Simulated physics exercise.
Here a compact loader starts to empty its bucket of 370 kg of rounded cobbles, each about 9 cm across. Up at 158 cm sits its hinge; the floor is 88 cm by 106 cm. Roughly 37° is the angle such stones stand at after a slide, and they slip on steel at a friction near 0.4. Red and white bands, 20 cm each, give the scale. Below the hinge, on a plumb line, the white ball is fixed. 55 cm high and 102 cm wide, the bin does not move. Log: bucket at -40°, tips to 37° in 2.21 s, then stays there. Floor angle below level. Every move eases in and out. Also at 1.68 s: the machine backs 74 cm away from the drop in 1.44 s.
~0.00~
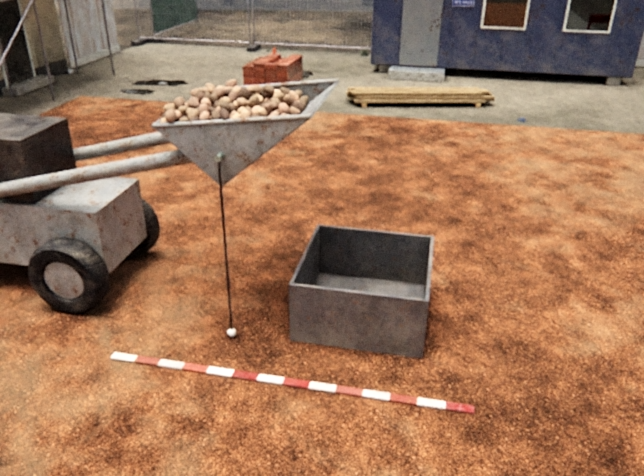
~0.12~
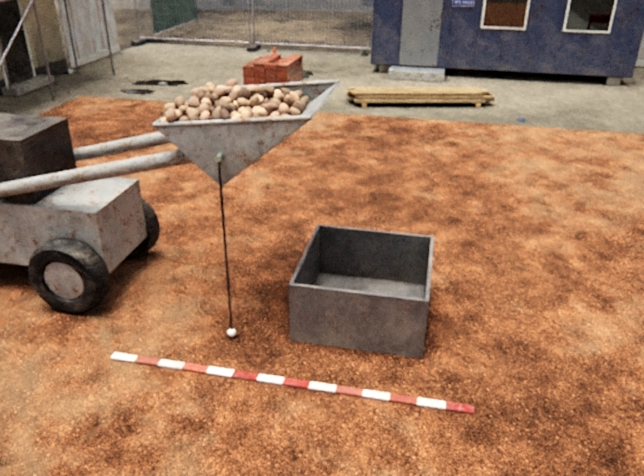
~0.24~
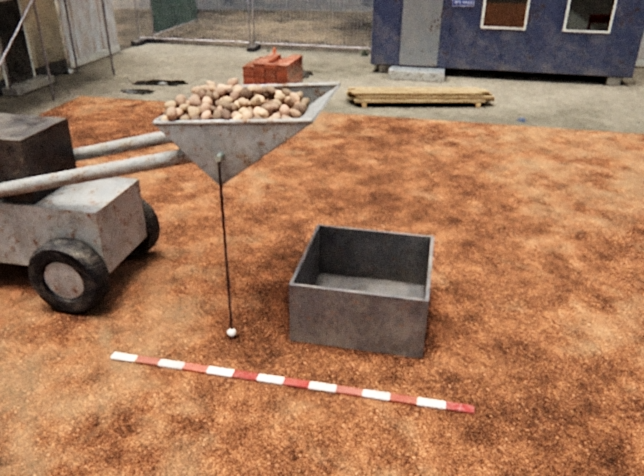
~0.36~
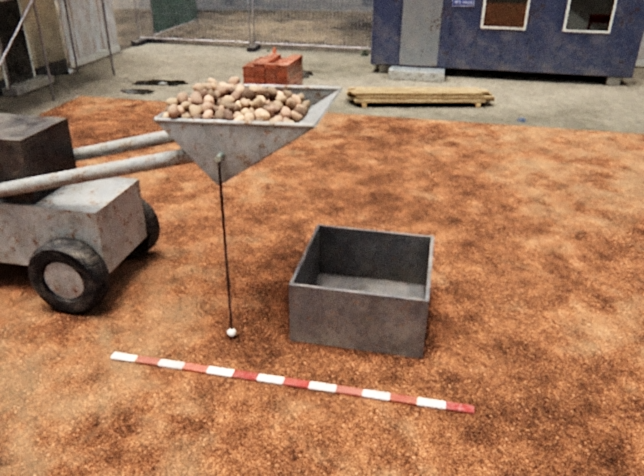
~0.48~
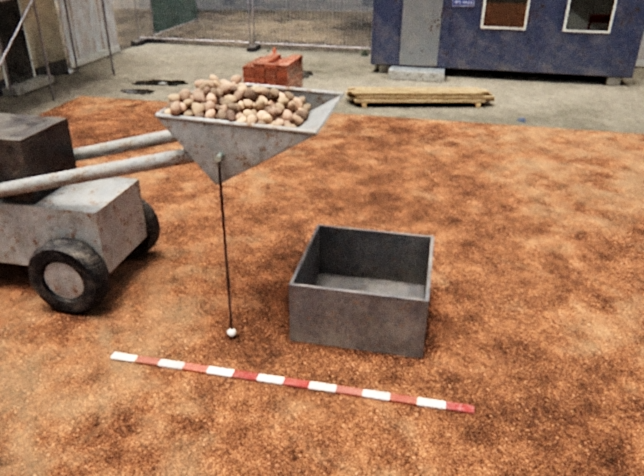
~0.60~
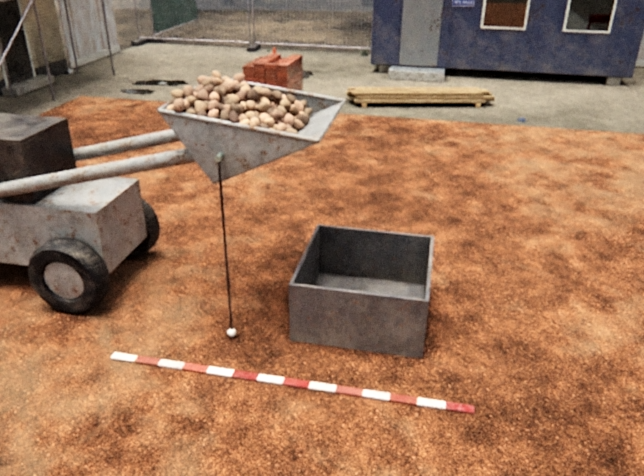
The raised bucket of rounded cobbles slowly tilts down to the right above the floor.
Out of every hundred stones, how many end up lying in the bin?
About 75 in a hundred.
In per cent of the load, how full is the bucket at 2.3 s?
Still inside: Around 10 %.
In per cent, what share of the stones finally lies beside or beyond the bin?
About 5%.
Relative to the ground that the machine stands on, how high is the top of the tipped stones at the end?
Around 32 cm above it, I'd say.
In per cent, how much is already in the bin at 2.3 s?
Some 65 per cent.
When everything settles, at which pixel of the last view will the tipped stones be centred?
Roughly at pixel (348, 301).
After 1.7 s the floor is at 25°; 94 % in the bucket, 1 % short of the bin, 5 % in the bin; the foremost stones are at (335, 198).
After 2.3 s the floor is at 37°; 10 % in the bucket, 18 % short of the bin, 66 % in the bin, 5 % beside or beyond the bin; the foremost stones are at (416, 304).
After 3.6 s the floor is at 37°; 0 % in the bucket, 20 % short of the bin, 74 % in the bin, 7 % beside or beyond the bin; the foremost stones are at (433, 331).
After 6.2 s the floor is at 37°; 0 % in the bucket, 20 % short of the bin, 74 % in the bin, 7 % beside or beyond the bin; the foremost stones are at (433, 331).
